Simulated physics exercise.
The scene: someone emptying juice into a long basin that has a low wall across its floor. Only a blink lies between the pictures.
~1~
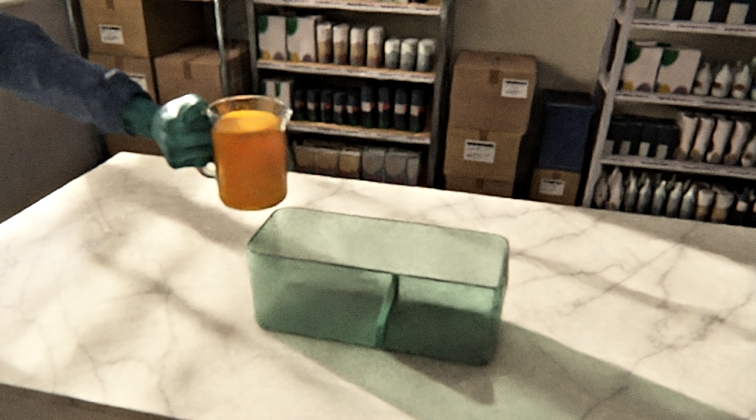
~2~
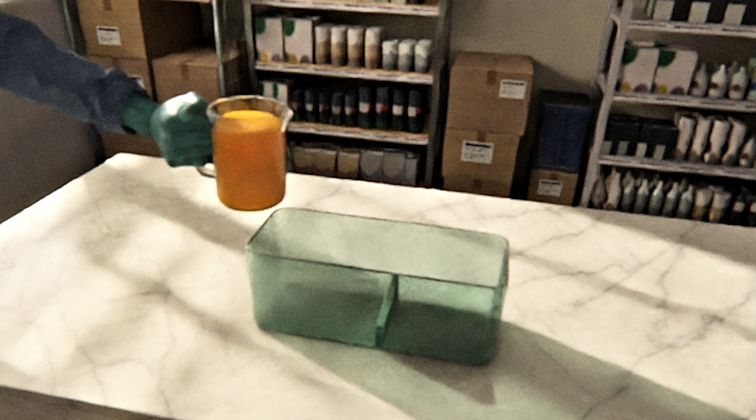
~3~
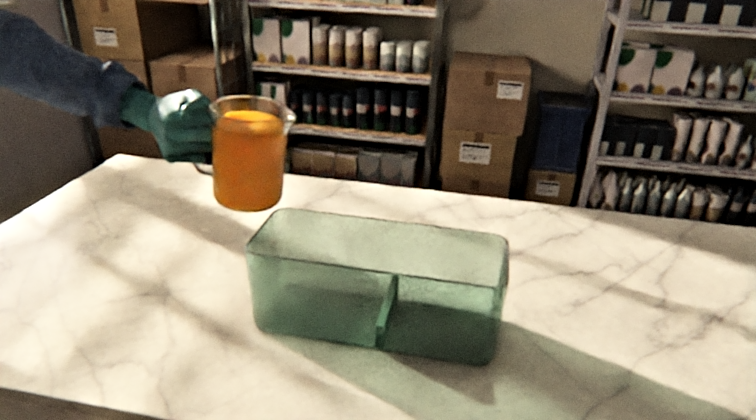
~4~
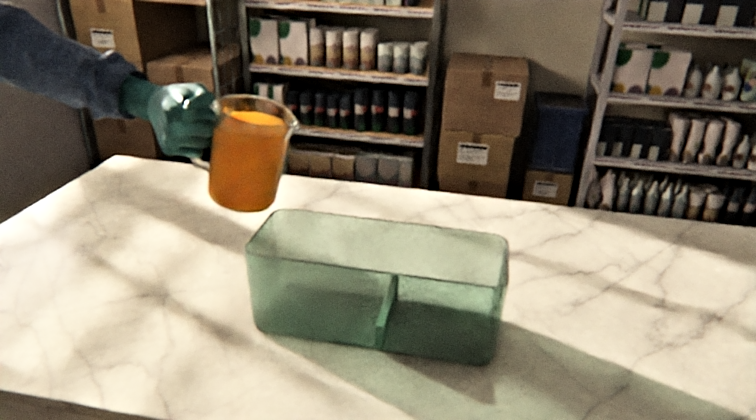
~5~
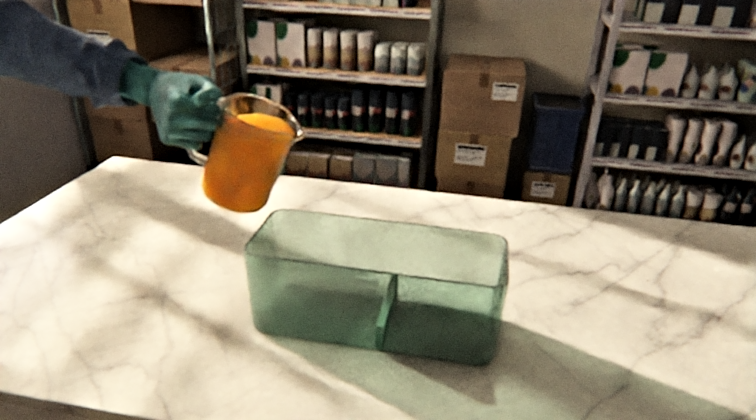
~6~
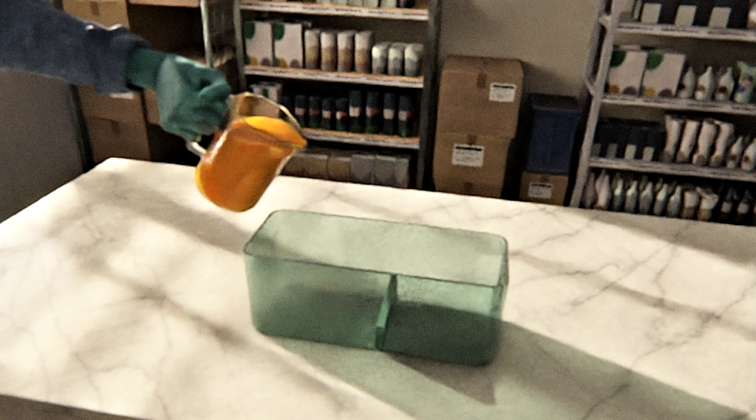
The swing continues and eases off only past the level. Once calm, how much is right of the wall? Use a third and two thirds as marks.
It comes to under a third.
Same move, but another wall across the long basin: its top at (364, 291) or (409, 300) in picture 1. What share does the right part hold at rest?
About 15 and 10 per cent.
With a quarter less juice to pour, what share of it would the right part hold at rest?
Some 5 per cent.
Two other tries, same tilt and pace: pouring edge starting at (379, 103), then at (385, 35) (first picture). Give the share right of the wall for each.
In turn 95 and 85 in a hundred.
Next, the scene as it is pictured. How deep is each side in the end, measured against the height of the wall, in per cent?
The left part 70 per cent, the right part 10.
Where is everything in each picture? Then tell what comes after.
In the first picture, tilt 0°; pouring edge (291, 113); surface from (219, 117) to (284, 124); the long basin's rim runs from (262, 228) to (508, 262); the wall's top is at (389, 299).
In the second picture, tilt 1°; pouring edge (292, 115); surface from (218, 117) to (283, 125).
In the third picture, tilt 6°; pouring edge (295, 119); surface from (220, 116) to (286, 127).
In the fourth picture, tilt 13°; pouring edge (299, 126); surface from (223, 118) to (289, 129).
In the fifth picture, tilt 22°; pouring edge (304, 135); surface from (220, 131) to (297, 131).
In the sixth picture, tilt 33°; pouring edge (308, 147); surface from (216, 139) to (305, 138).
A moment on, the jug is tipped on its side and 66 per cent is still to pour, 15 is left of the wall and 0 right of it.
Next, the jug is tipped right over and 22 per cent is still to pour, 62 is left of the wall and 2 right of it.
Then the jug is tipped right over and 5 per cent is still to pour, 84 is left of the wall and 7 right of it.
Later the jug is tipped right over and 1 per cent is still to pour, 90 is left of the wall and 9 right of it.
At rest 91 per cent lies left of the wall, 8 right of it and 1 outside.
